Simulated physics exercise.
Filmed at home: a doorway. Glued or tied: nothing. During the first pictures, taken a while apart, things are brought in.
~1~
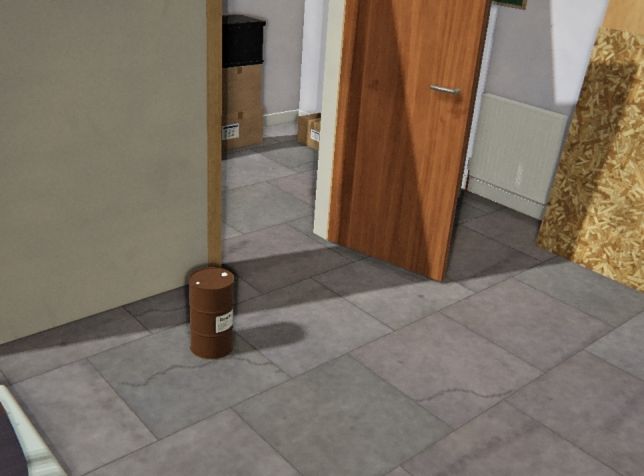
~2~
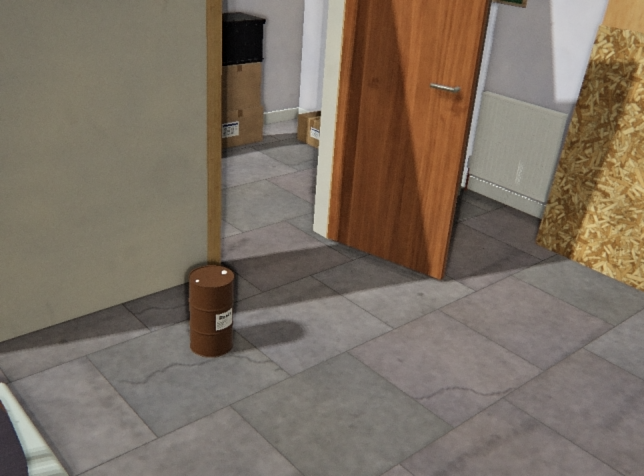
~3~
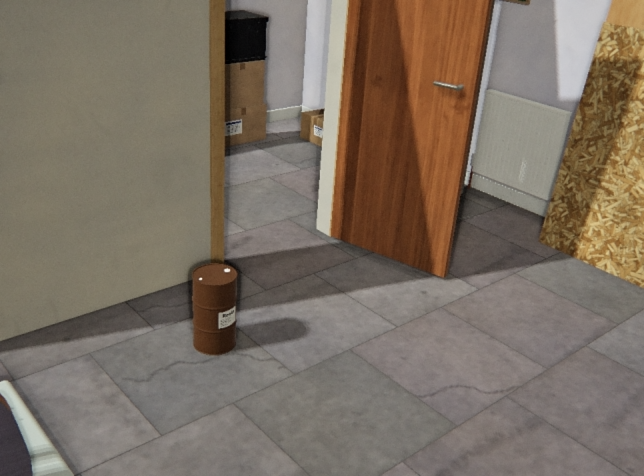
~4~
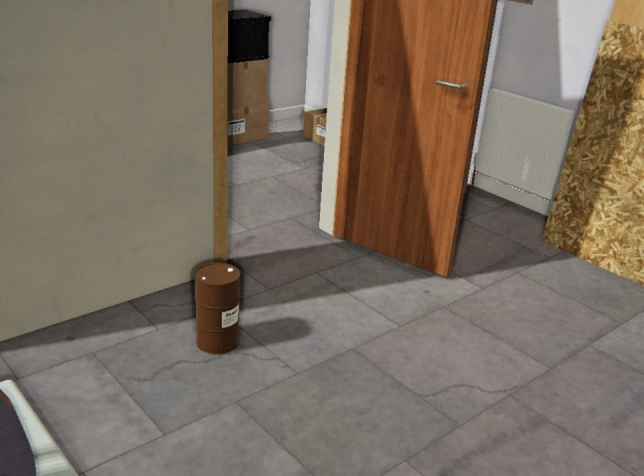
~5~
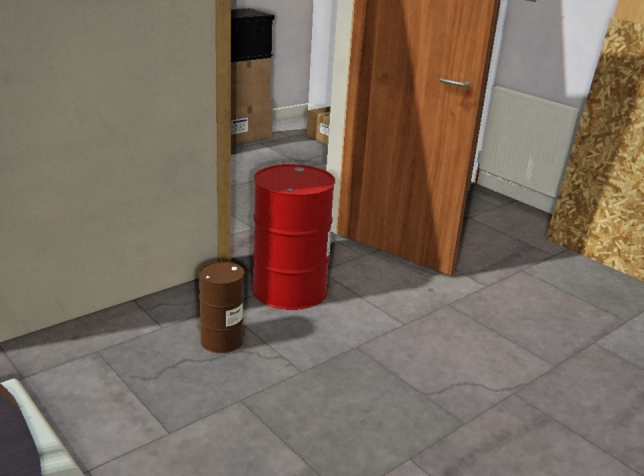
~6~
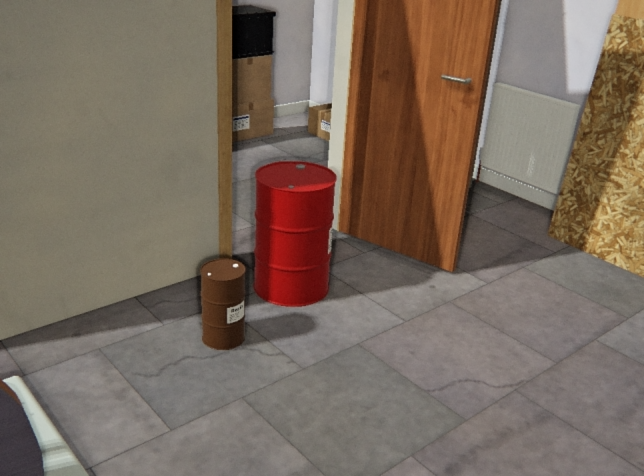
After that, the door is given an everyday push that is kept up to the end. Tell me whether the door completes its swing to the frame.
It comes to rest short of the frame.
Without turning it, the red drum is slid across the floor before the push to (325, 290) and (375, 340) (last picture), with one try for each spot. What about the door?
Try 1: Door stays partly open. Try 2: Door ends up flush.
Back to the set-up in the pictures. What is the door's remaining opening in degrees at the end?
The door ends up some 45° open.
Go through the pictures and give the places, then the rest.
The first picture shows door wide open and still; brown canister (212, 313).
The second picture shows door wide open and still; brown canister (211, 311).
The third picture shows door wide open and still; brown canister (215, 309).
The fourth picture shows door wide open and still; brown canister (218, 309).
The fifth picture shows door wide open and still; brown canister (222, 307).
The sixth picture shows door wide open and still; red drum (294, 233); brown canister (223, 304).
Then, 0.40 s on from there, open by 94°.
Then, 0.60 s on from there, open by 80°.
Then, 0.80 s on from there, open by 63°.
Then, 1.00 s on from there, open by 45°.
In the end, open by 45°; both unmoved. At the end, from the last picture's camera, red drum near (292, 233).
